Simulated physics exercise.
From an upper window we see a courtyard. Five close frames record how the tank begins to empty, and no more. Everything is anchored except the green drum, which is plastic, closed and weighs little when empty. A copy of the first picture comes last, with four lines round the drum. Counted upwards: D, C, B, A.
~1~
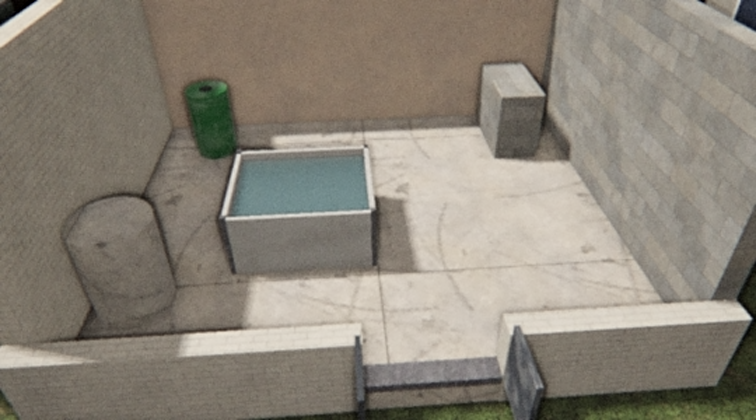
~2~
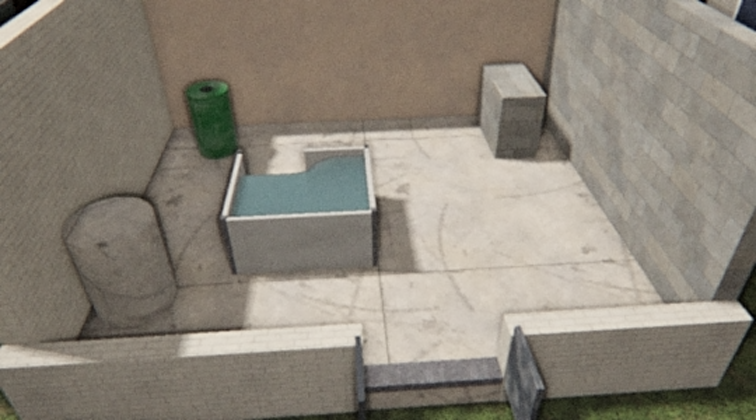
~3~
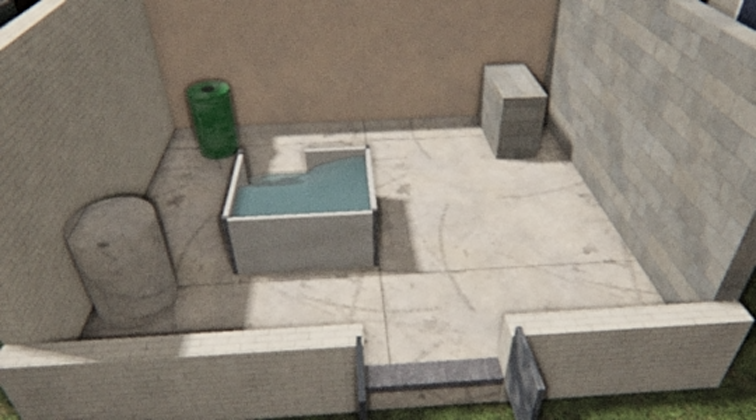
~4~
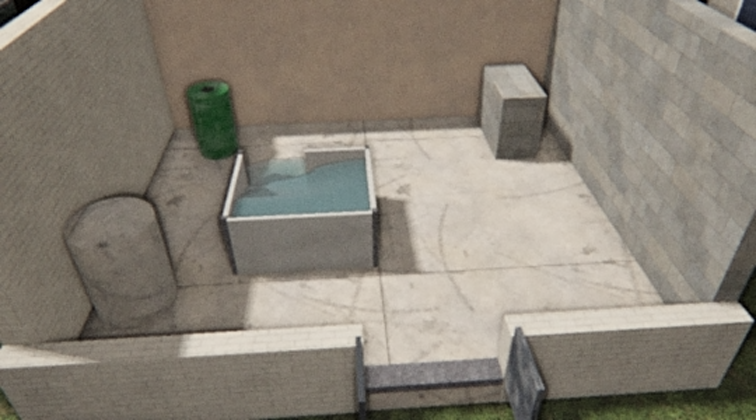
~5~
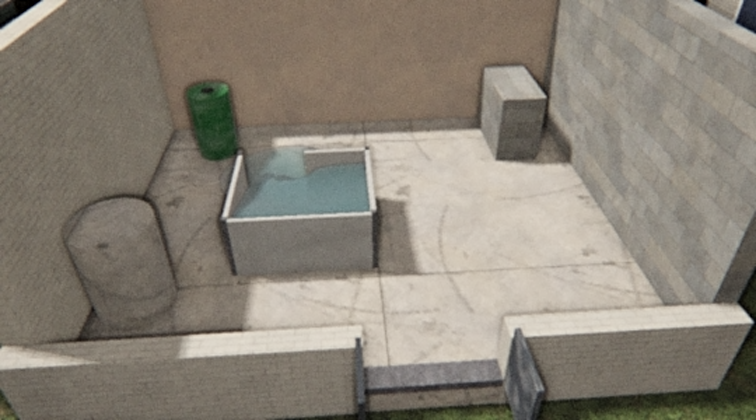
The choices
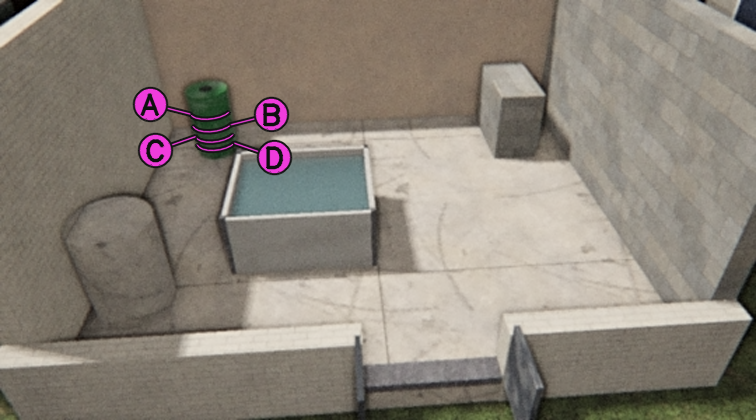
A pale, square-sided tank full of blue-green water stands left of centre in a walled, paved courtyard, seen from an upper window. A green drum stands behind it, a grey block at the back right, a rounded grey shape at the front left, and an open gate in the low front wall. The tank's back side opens at the left and water pours through, spreading behind it, while the view stays still.
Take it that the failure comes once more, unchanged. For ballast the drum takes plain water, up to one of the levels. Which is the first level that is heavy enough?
I would pick line C.
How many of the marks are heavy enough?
Three of them.
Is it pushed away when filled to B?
No, that is safe.
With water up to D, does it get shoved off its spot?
Yes.
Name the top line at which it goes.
That would be D.
On the marked copy, A at (207, 119); B at (209, 131); C at (212, 142); D at (213, 150); from the bottom up D, C, B, A.
With A, it does not move.
With B, it does not move.
With C, it does not move.
With D, it is pushed about its own width away.
